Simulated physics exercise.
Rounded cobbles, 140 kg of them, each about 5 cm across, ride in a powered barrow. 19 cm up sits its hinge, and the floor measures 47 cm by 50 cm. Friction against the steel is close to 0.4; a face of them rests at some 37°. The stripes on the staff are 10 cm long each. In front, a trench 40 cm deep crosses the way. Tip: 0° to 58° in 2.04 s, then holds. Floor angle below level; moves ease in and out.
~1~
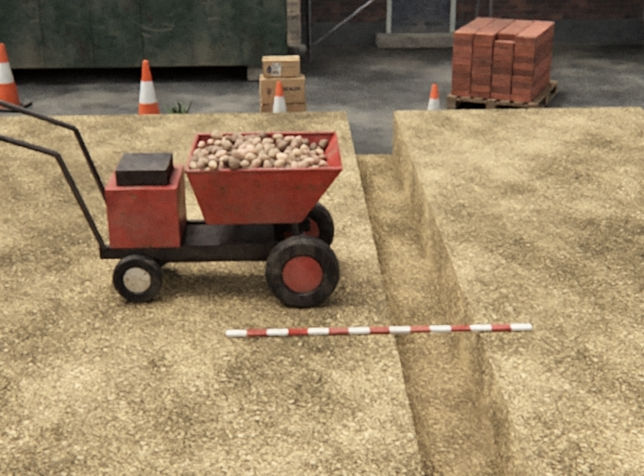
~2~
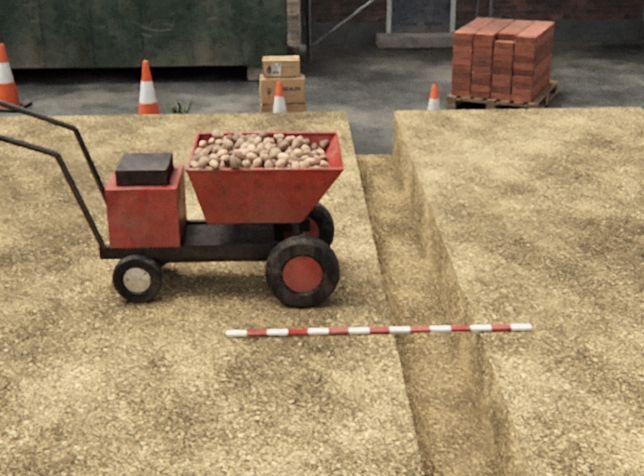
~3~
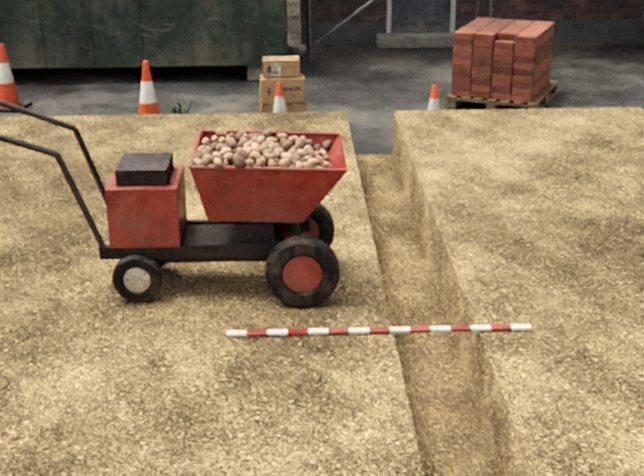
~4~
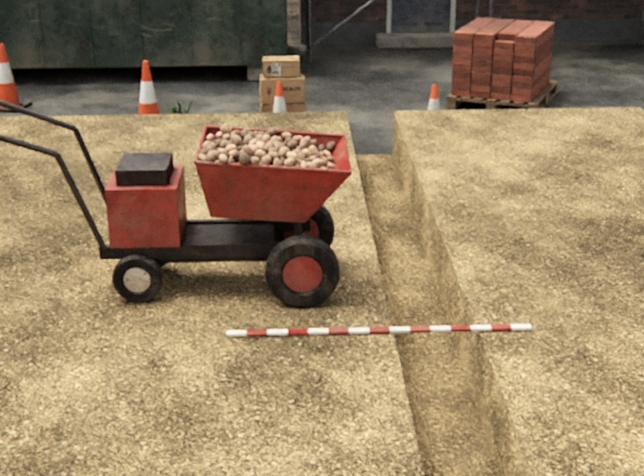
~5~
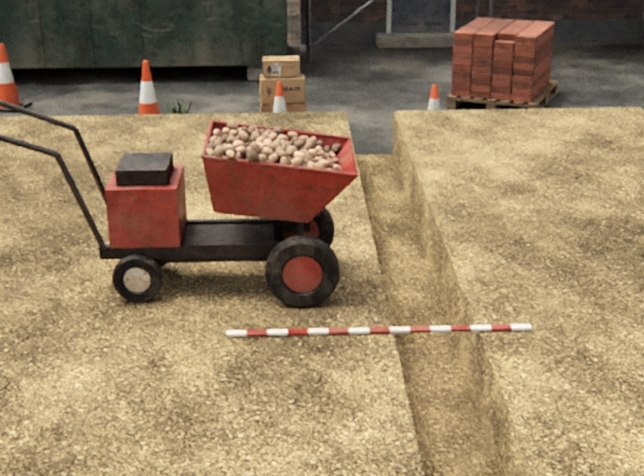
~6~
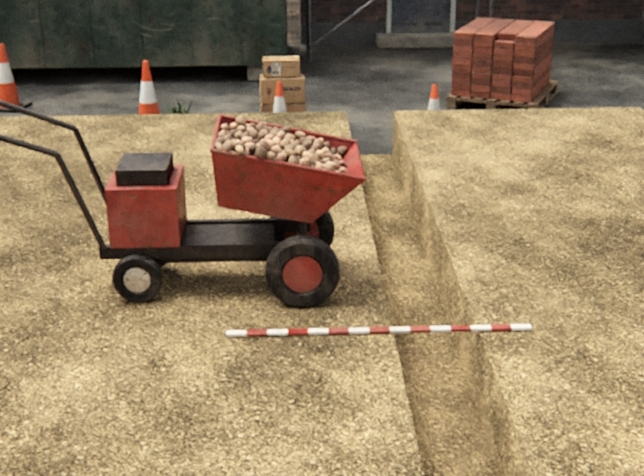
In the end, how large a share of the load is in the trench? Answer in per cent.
A share of roughly 53 %.
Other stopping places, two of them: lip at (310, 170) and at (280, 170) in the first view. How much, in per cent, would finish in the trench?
Roughly 55 in a hundred, then 40 in a hundred.
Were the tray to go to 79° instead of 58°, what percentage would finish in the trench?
The trench would hold about 90% of it.
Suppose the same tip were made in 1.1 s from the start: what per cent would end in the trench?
Then some 45 per cent would.
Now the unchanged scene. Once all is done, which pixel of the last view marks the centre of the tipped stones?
Their middle lands near (432, 336).
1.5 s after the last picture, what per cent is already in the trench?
Around 20 per cent of it, at that instant.
Then, 0.9 s after the last picture the floor is at 49°, 99 % in the tray, 1 % short of the trench, 1 % in the trench; the foremost stones are at (410, 210).
Then, 1.5 s after the last picture the floor is at 58°, 76 % in the tray, 22 % in the trench, 2 % past the trench; the foremost stones are at (483, 274).
Then, 1.9 s after the last picture the floor is at 58°, 64 % in the tray, 31 % in the trench, 5 % past the trench; the foremost stones are at (519, 283).
Then, 3.8 s after the last picture the floor is at 58°, 42 % in the tray, 53 % in the trench, 5 % past the trench; the foremost stones are at (531, 285).
